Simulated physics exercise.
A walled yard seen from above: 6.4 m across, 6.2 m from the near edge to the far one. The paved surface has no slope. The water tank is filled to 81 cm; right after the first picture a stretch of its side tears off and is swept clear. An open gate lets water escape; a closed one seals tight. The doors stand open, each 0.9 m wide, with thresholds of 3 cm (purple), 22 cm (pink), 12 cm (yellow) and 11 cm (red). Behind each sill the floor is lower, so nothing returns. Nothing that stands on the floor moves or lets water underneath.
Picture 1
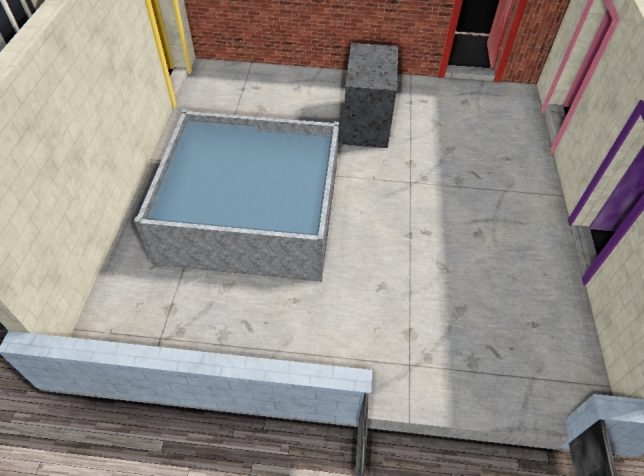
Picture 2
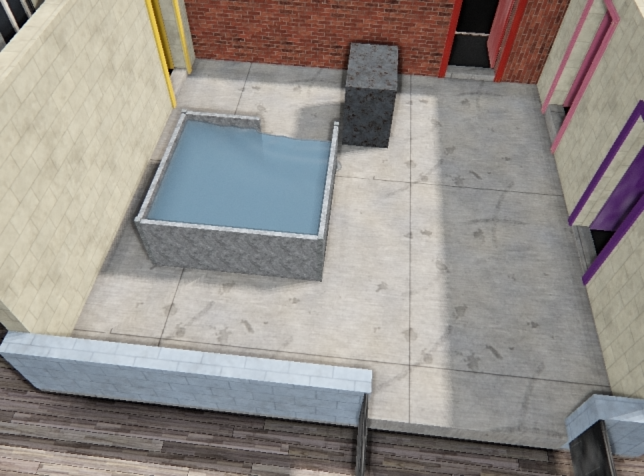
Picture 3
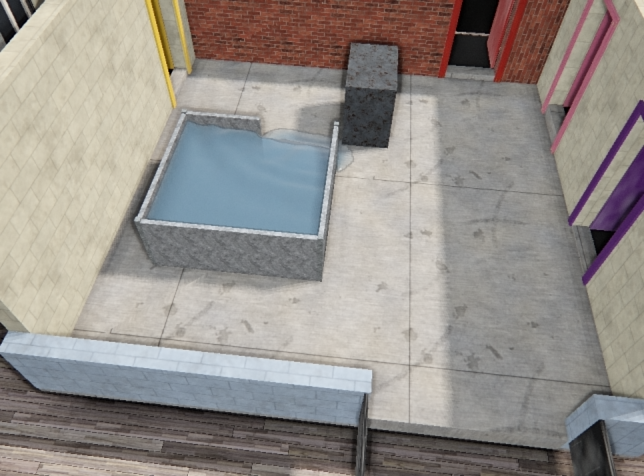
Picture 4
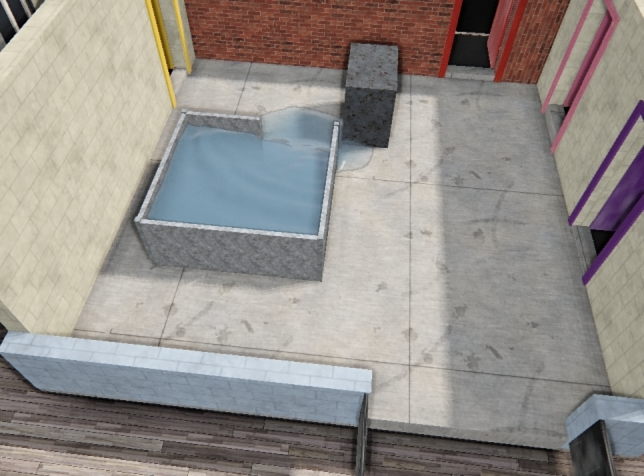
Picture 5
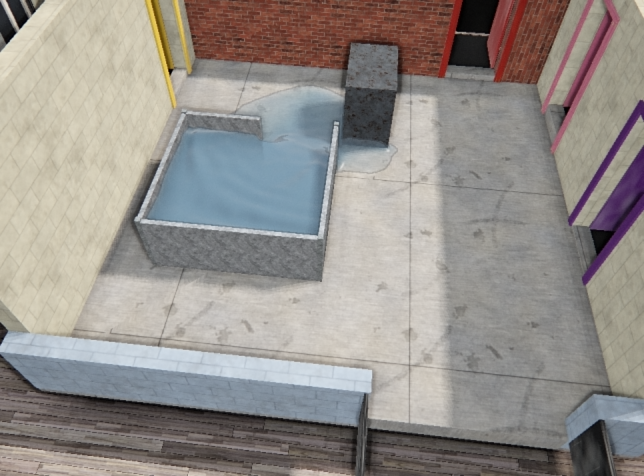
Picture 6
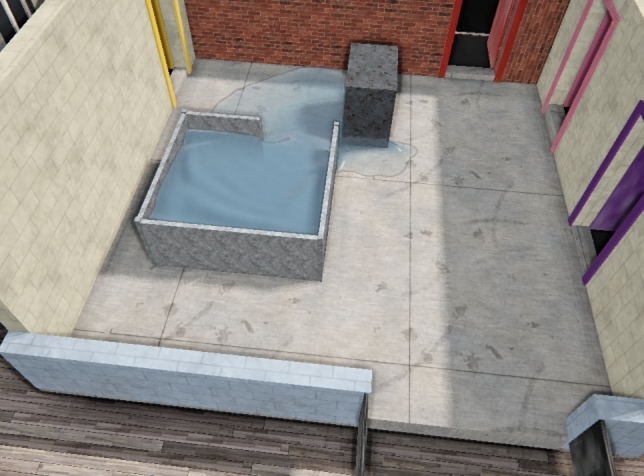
Water pours through a gap in the tank's far side and spreads around the dark block.
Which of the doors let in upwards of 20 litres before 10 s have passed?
Within that time: At the purple door it exceeds the limit; at the pink door it stays under the limit; at the yellow door it passes the limit; at the red door it stays under the limit.
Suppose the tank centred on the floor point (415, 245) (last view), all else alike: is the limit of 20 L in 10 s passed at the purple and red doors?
Then: Purple below, red past it.
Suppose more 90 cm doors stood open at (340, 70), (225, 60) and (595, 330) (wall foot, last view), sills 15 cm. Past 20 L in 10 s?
In that order: Over, over, under.
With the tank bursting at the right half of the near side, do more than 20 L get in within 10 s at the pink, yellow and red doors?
Against that limit: Pink under, yellow not over, red not over.
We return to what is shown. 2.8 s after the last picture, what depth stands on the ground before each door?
Depths in cm: Purple 6, pink 18, yellow 25, red 5.
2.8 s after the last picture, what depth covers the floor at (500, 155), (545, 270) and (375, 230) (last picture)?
In that order: 6, 2 and 0 cm.
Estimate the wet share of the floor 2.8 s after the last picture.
Some 55 per cent of it.
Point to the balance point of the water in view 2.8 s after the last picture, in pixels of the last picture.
At about (298, 151).
Then, 0.7 s after the last picture water covers 25 % of the floor and is deepest (59 cm) near (327, 72); purple door not reached, pink door not reached, yellow door 5 cm at the sill, 0 L in, red door not reached.
Then, 1.5 s after the last picture water covers 45 % of the floor and is deepest (50 cm) near (204, 62); purple door not reached, pink door not reached, yellow door 28 cm at the sill, 3 L in, red door 5 cm at the sill, 0 L in.
Then, 2.8 s after the last picture water covers 55 % of the floor and is deepest (34 cm) near (202, 68); purple door 6 cm at the sill, 10 L in, pink door 18 cm at the sill, 0 L in, yellow door 25 cm at the sill, 115 L in, red door 5 cm at the sill, 0 L in.
Then, 5.3 s after the last picture water covers 85 % of the floor and is deepest (22 cm) near (327, 72); purple door 6 cm at the sill, 27 L in, pink door 14 cm at the sill, 0 L in, yellow door 19 cm at the sill, 216 L in, red door 4 cm at the sill, 0 L in.
Then, 9.3 s after the last picture water covers 100 % of the floor and is deepest (14 cm) near (204, 62); purple door 6 cm at the sill, 44 L in, pink door 9 cm at the sill, 0 L in, yellow door 11 cm at the sill, 242 L in, red door 8 cm at the sill, 1 L in.
